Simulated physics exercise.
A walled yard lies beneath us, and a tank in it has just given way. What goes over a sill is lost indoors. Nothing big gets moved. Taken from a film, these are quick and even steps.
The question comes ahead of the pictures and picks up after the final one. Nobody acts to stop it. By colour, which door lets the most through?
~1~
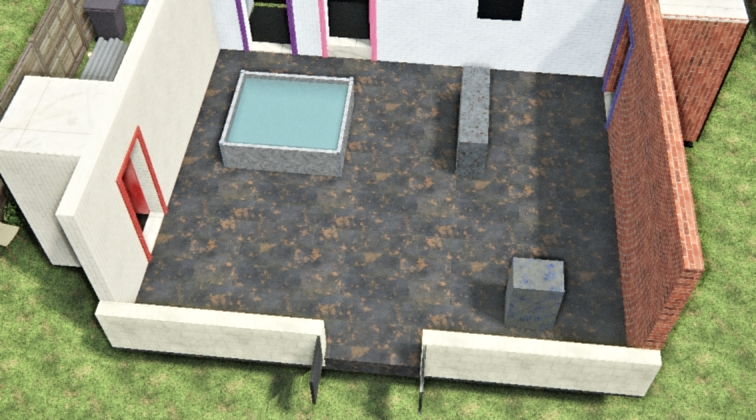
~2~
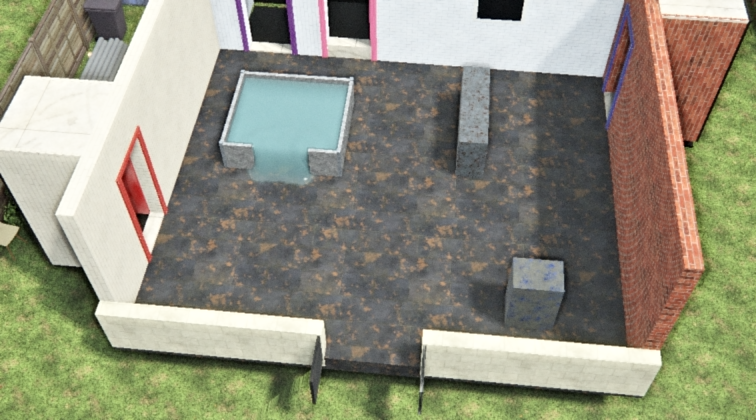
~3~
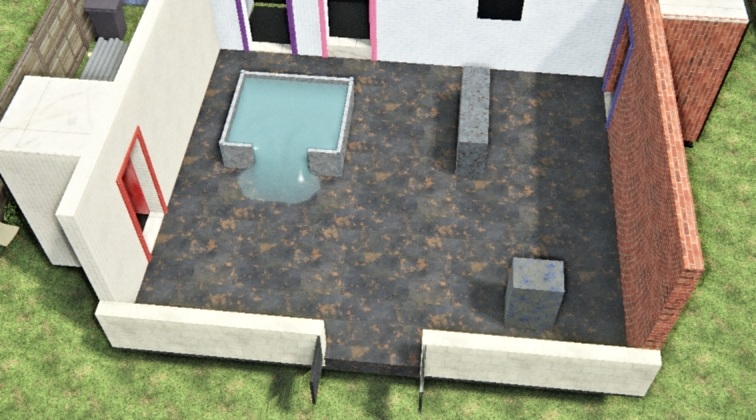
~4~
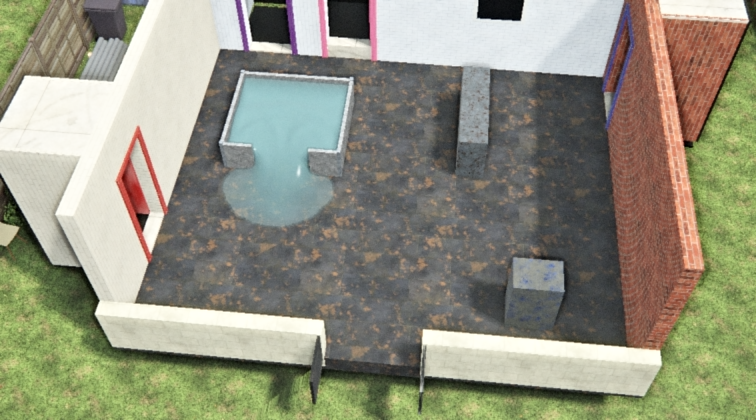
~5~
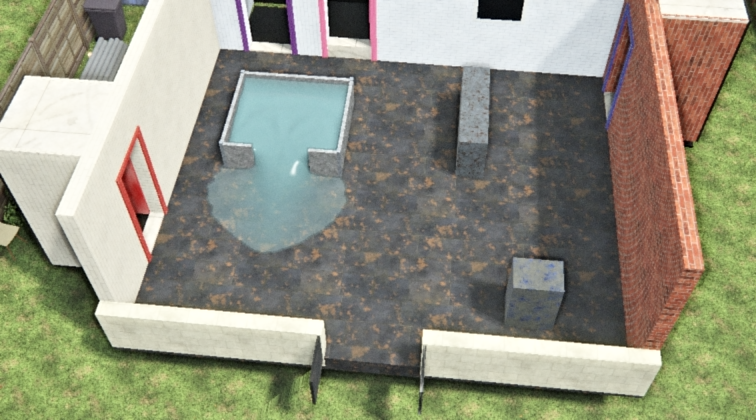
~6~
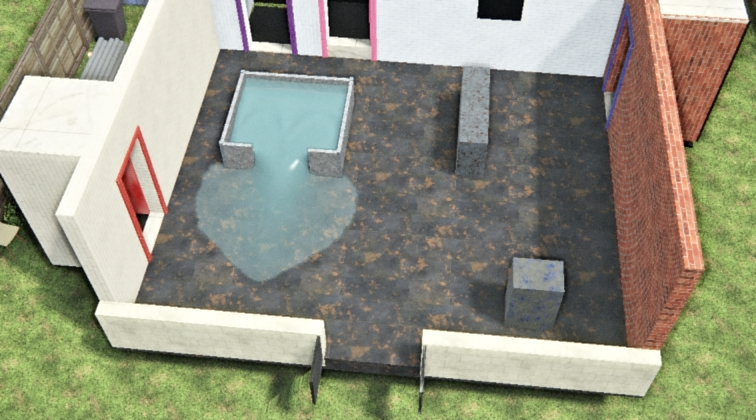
Red is the one.
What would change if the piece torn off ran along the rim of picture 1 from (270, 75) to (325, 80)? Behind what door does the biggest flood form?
It's the one in purple.
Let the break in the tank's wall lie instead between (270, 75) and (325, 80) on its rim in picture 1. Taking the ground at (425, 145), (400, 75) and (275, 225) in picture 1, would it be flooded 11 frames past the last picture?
One by one: Bare, waterlogged, bare.
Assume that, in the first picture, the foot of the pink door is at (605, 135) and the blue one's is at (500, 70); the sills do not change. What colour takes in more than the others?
The one in red.
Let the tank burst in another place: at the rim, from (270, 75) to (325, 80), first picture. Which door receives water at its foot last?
I'd go with the red one.
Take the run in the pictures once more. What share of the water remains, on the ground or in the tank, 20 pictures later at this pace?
My reckoning gives about 94 %.
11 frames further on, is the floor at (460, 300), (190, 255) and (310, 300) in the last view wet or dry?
Taking them one at a time, they come out high and dry, soaked, soaked.
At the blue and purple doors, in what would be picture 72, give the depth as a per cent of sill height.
I'd say around 90 and 80 in a hundred.
A moment on, water covers 20 % of the floor; pink door not reached, blue door not reached, purple door not reached, red door wet at the sill, nothing in.
Next, water covers 30 % of the floor; pink door not reached, blue door not reached, purple door not reached, red door a trickle in.
Then, water covers 30 % of the floor; pink door not reached, blue door not reached, purple door not reached, red door a trickle in.
Later, water covers 45 % of the floor; pink door not reached, blue door not reached, purple door not reached, red door some in.
In the end, water covers 65 % of the floor; pink door not reached, blue door wet at the sill, nothing in, purple door wet at the sill, nothing in, red door some in; the red door has let in the most.
